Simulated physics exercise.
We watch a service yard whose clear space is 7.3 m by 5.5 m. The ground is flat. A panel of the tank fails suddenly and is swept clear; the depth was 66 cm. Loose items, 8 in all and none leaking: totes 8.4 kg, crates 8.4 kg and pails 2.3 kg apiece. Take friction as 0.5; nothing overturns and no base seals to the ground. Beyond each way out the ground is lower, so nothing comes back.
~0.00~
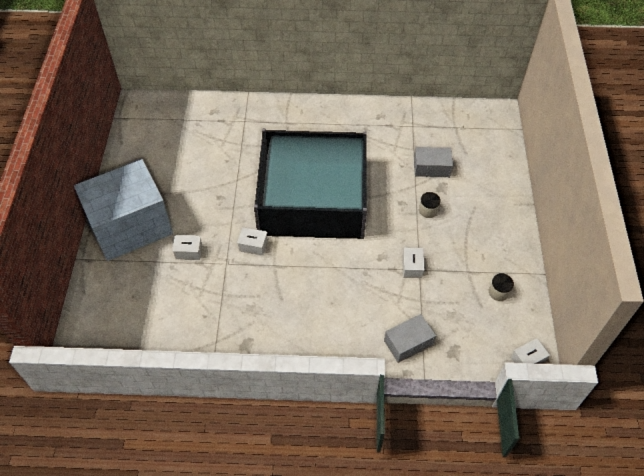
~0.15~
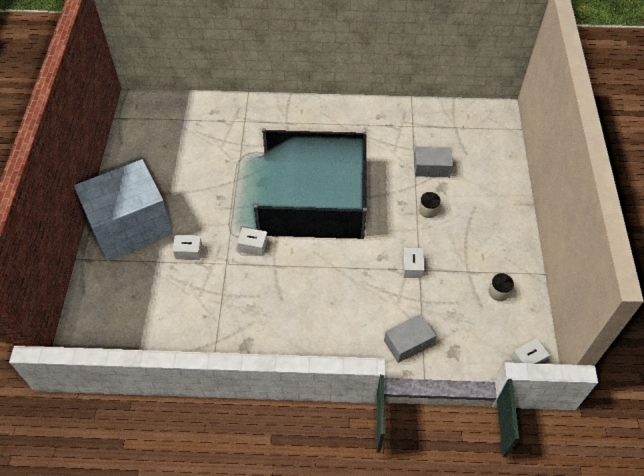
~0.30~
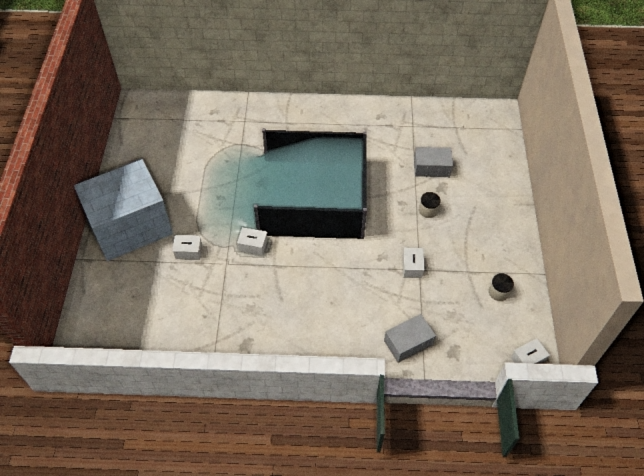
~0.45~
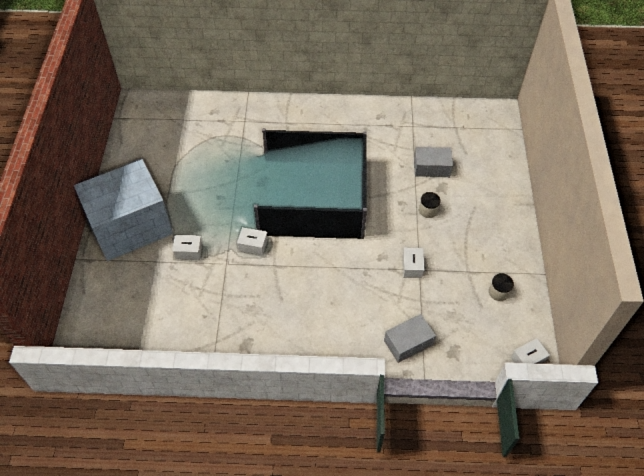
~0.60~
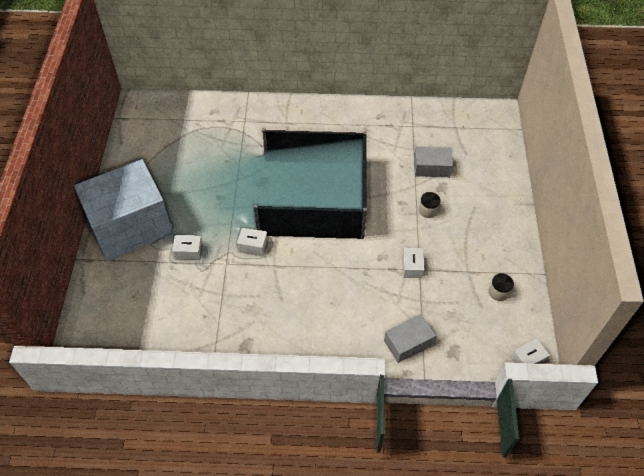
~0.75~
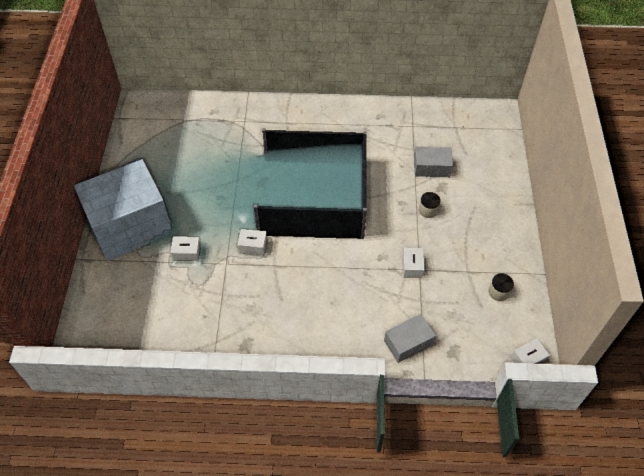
Greenish water spilled from the left side of a dark tank in a walled yard and spread across the pale floor, reaching the gray block and small boxes, which barely moved.
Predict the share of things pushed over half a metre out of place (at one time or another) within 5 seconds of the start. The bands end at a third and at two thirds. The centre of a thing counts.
It is under a third.
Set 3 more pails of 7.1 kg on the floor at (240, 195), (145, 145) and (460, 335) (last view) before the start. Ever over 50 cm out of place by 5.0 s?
In turn: More, over, less.
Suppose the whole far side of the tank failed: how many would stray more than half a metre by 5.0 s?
In that case 1 of them.
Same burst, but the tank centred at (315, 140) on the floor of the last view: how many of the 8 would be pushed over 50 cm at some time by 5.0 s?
Then 2.
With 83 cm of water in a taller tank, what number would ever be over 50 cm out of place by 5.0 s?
Then 2.
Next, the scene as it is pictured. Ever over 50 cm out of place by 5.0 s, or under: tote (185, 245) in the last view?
Answer: Over.
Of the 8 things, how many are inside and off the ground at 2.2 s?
At that moment 0.
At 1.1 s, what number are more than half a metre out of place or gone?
By then 0.
After 1.1 s 0 of 8 are over 50 cm from their spots; 0 afloat.
After 2.2 s 1 of 8 are over 50 cm from their spots; 0 afloat.
After 3.5 s 1 of 8 are over 50 cm from their spots; 1 afloat.
After 5.0 s 1 of 8 are over 50 cm from their spots, and 1 have been at some point; 0 afloat.
